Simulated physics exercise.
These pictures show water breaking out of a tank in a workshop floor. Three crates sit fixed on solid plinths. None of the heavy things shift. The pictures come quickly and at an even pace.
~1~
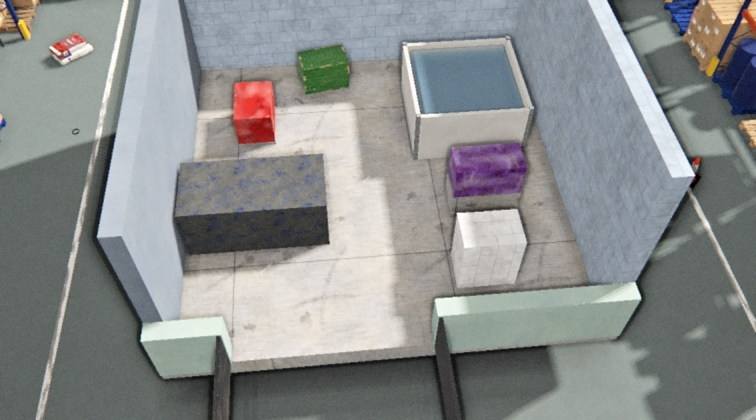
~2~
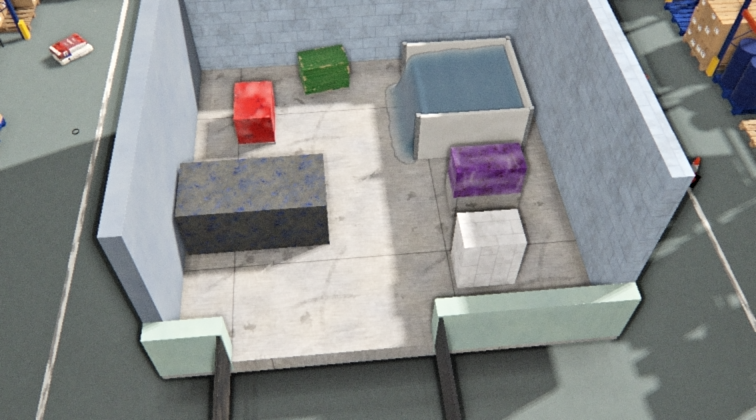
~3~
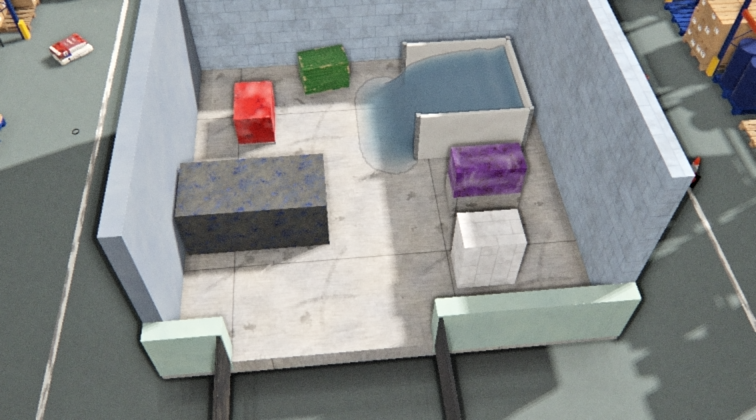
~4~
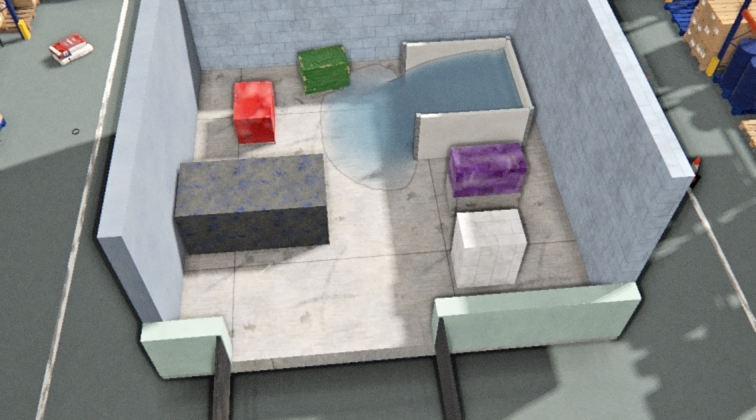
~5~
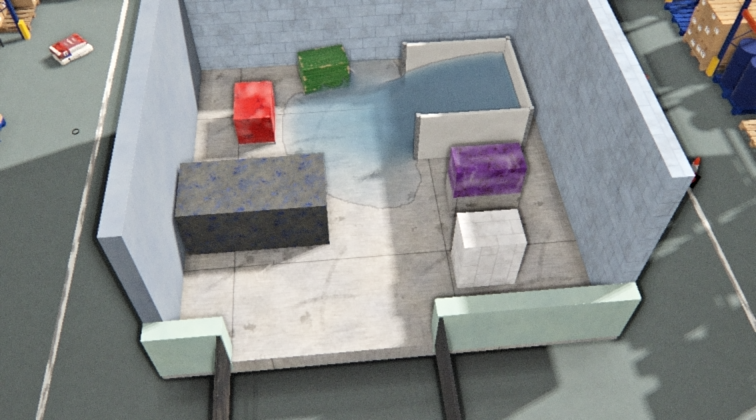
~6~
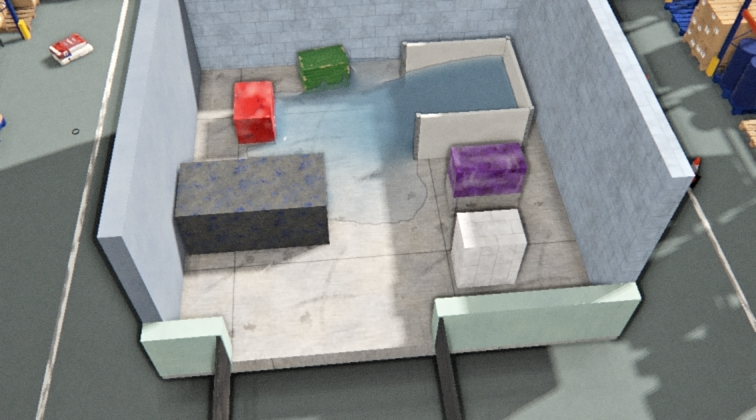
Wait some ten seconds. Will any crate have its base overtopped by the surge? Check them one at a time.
One by one: The red crate comes through with water on it. The green crate comes through with water on it. The purple crate comes through untouched.
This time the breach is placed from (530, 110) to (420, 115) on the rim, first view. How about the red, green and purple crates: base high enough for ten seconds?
Here goes: Red crate - hit; green crate - hit; purple crate - hit.
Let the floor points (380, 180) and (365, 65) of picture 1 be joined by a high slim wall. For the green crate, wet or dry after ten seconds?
As for the green crate, it gets flooded.
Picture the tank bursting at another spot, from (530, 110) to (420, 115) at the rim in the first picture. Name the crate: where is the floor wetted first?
My pick is the one in purple.
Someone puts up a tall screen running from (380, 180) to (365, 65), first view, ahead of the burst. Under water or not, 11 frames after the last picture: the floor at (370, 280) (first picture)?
At that place: Awash.
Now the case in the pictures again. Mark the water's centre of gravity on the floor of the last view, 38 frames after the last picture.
Somewhere around (354, 141) in the last view.
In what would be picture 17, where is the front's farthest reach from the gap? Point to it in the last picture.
Close to (179, 349).
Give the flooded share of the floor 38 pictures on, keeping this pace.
My estimate is roughly 90 percent.
A moment on, water covers 40 % of the floor; the red crate water round its plinth, the green crate water round its plinth, the purple crate not reached.
Next, water covers 55 % of the floor; the red crate water round its plinth, the green crate water round its plinth, the purple crate not reached.
Then, water covers 65 % of the floor; the red crate water round its plinth, the green crate water round its plinth, the purple crate not reached.
Later, water covers 90 % of the floor; the red crate water round its plinth, the green crate water round its plinth, the purple crate water round its plinth.
In the end, water covers 95 % of the floor; the red crate was topped, the green crate was topped, the purple crate stayed above the water.
